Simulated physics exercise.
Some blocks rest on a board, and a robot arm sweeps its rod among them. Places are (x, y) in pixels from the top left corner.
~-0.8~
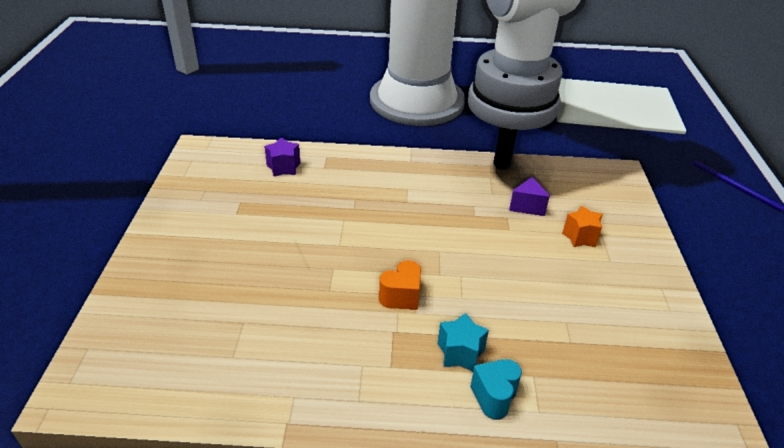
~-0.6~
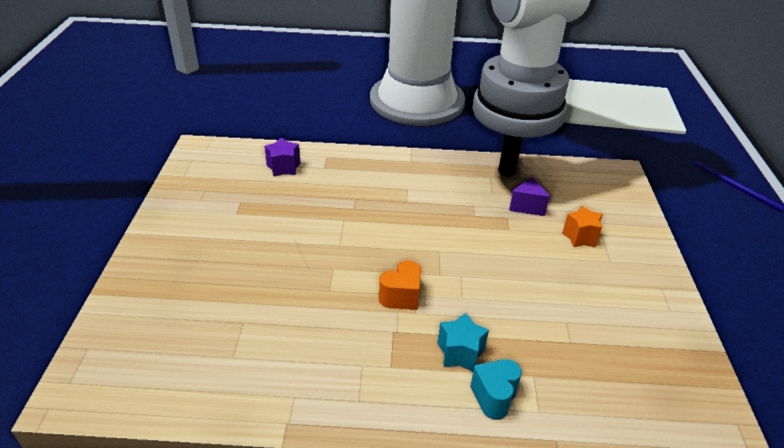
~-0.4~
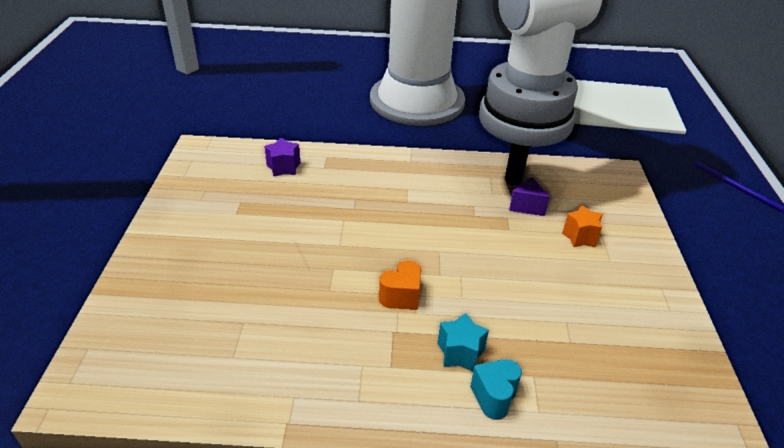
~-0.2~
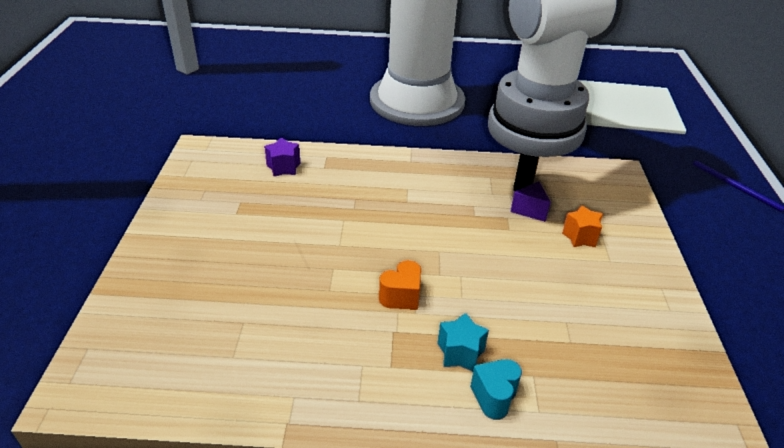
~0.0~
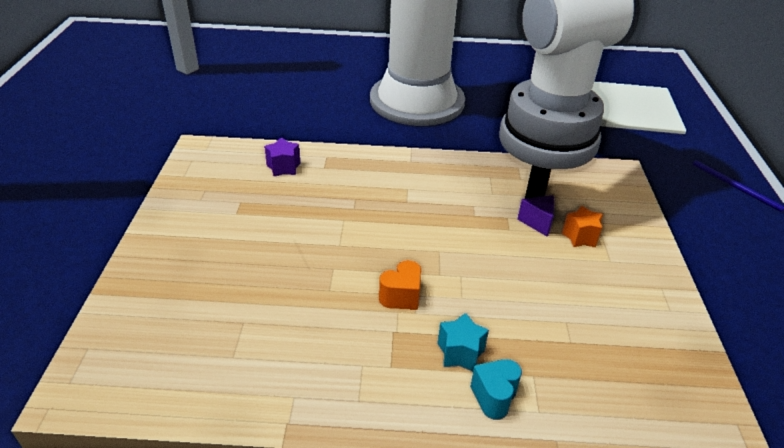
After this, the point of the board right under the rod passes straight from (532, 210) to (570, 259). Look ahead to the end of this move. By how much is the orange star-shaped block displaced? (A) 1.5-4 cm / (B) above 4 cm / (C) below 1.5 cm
The correct letter is C.
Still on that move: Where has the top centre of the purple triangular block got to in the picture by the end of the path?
I'd place it at (565, 249), taking the centre of its top.
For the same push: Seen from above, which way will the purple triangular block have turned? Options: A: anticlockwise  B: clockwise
B
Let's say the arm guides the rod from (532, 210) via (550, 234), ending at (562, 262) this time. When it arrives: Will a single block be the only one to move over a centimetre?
I expect so.
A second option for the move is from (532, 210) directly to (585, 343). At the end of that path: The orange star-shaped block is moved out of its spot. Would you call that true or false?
False.
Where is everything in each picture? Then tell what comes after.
In the first picture, tip of the rod (502, 166), middles of tops, purple triangular block (532, 187), orange star-shaped block (587, 217).
In the second picture, rod (507, 173), nothing pushed.
In the third picture, rod (513, 181), nothing pushed.
In the fourth picture, rod (522, 191), purple triangular block (535, 191).
In the fifth picture, rod (533, 203), purple triangular block (543, 203), orange star-shaped block (587, 217).
On the path given first. Halfway along, rod (552, 226); purple triangular block (556, 227), turned 30° clockwise.
At the end, rod (572, 251); purple triangular block (565, 249), turned 65° clockwise; orange star-shaped block unmoved.
